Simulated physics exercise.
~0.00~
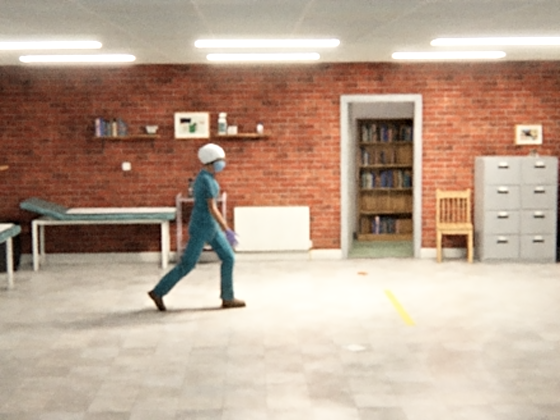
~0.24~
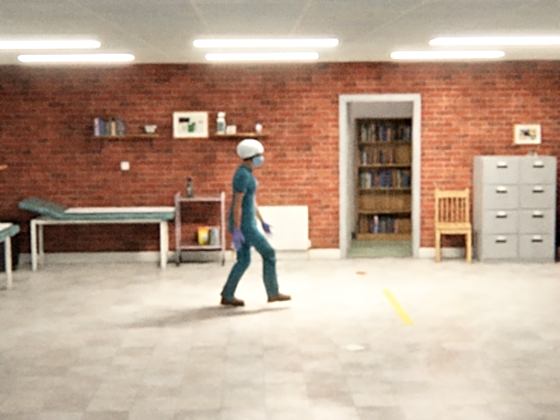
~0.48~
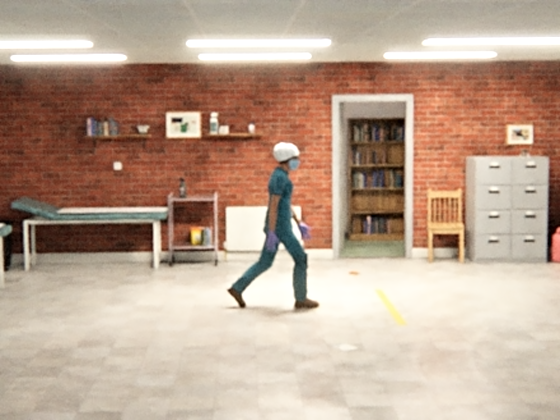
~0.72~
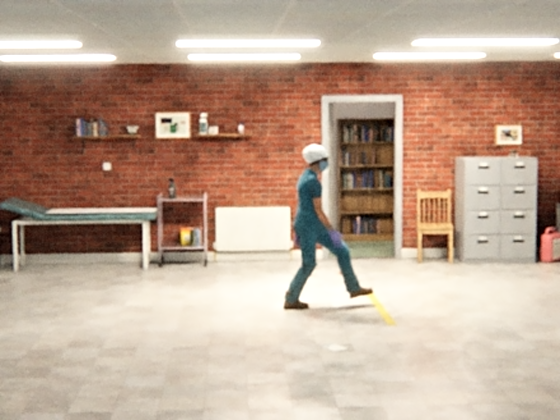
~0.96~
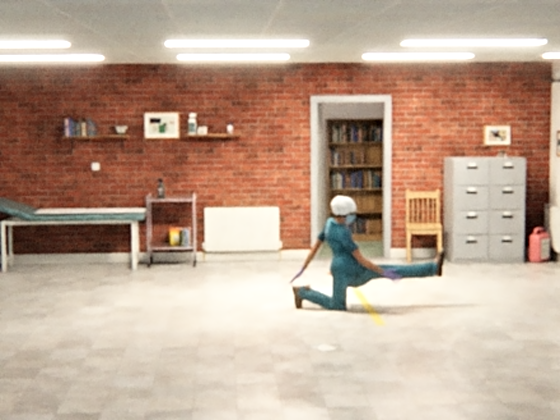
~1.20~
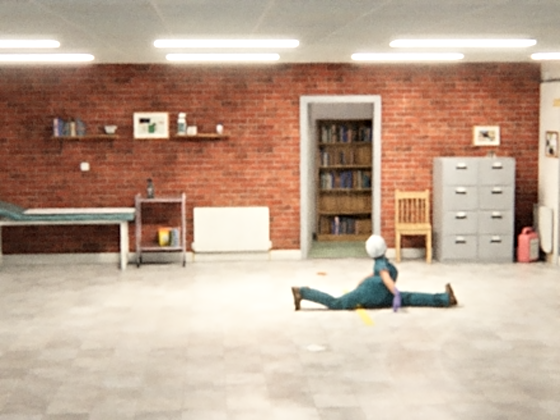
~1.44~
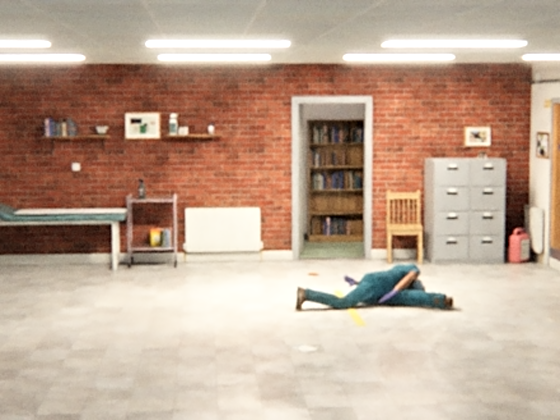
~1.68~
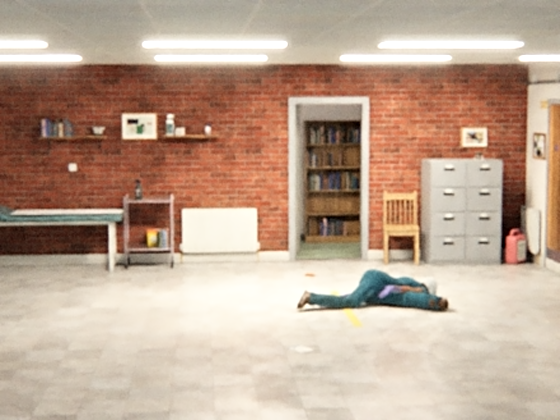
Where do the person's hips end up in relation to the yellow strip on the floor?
They end up past the yellow strip, just to the right of it, as the person lies on the floor.
A person in teal scrubs, a white cap and a mask walked right across a brick-walled room, then slid into a split at the yellow strip, folded forward and ended up lying on the floor, hips just past the strip.
